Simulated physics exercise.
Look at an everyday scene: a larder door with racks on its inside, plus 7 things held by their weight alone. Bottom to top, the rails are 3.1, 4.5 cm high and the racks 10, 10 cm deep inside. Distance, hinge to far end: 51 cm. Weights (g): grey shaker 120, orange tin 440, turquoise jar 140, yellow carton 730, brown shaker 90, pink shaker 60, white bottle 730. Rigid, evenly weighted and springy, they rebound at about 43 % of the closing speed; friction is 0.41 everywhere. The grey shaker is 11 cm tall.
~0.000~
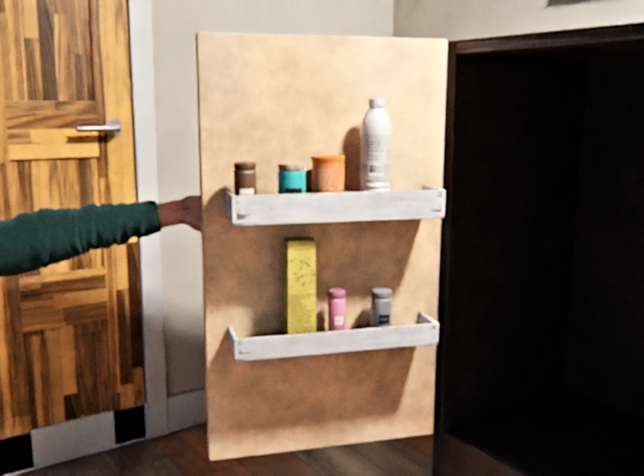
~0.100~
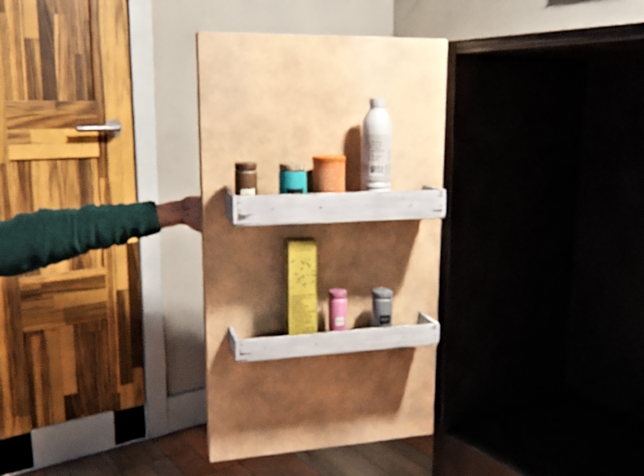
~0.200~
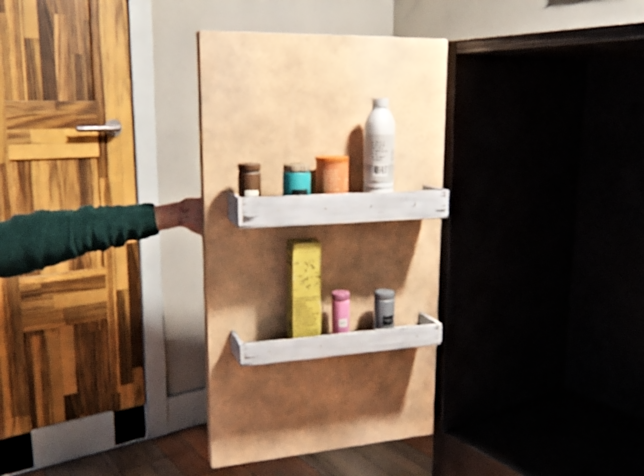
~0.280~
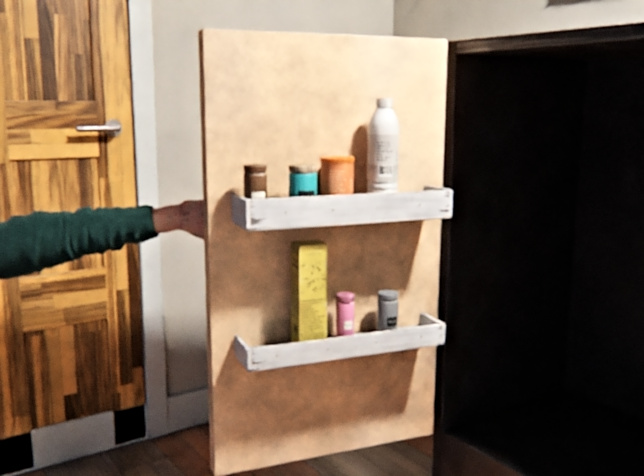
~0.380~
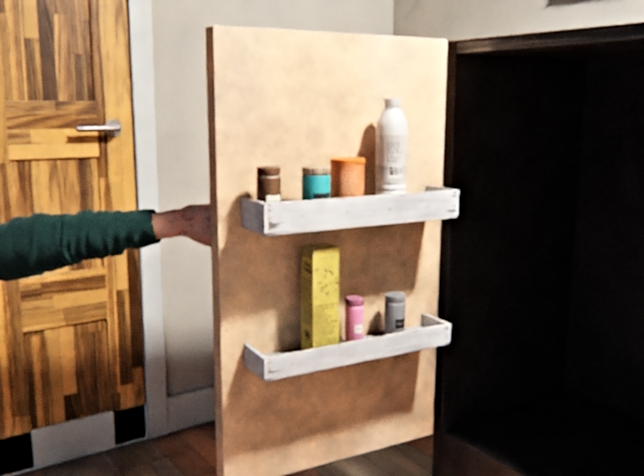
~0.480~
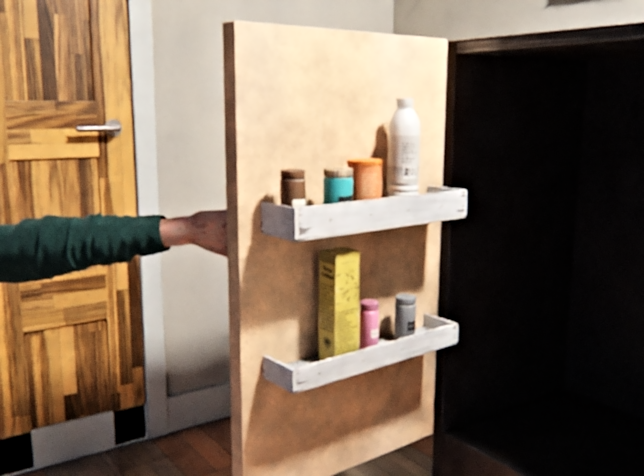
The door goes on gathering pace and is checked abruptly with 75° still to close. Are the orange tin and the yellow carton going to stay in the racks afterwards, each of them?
The orange tin stays; the yellow carton does not stay.
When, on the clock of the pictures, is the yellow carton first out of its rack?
Answer: Near 0.7 s.
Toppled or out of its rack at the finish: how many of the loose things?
I count 2.
By 0.88 s, door at 75°; yellow carton now out of its rack; pink shaker tilted 66°; brown shaker tilted 12°.
By 1.28 s, door at 75°; pink shaker tilted 68°; white bottle tilted 4°; brown shaker tilted 3°.
When it is over (3.0 s), out of its rack, yellow carton; lying over in the racks, pink shaker; the other 5 within 5 cm of the start. In the last view, orange tin near (392, 191).
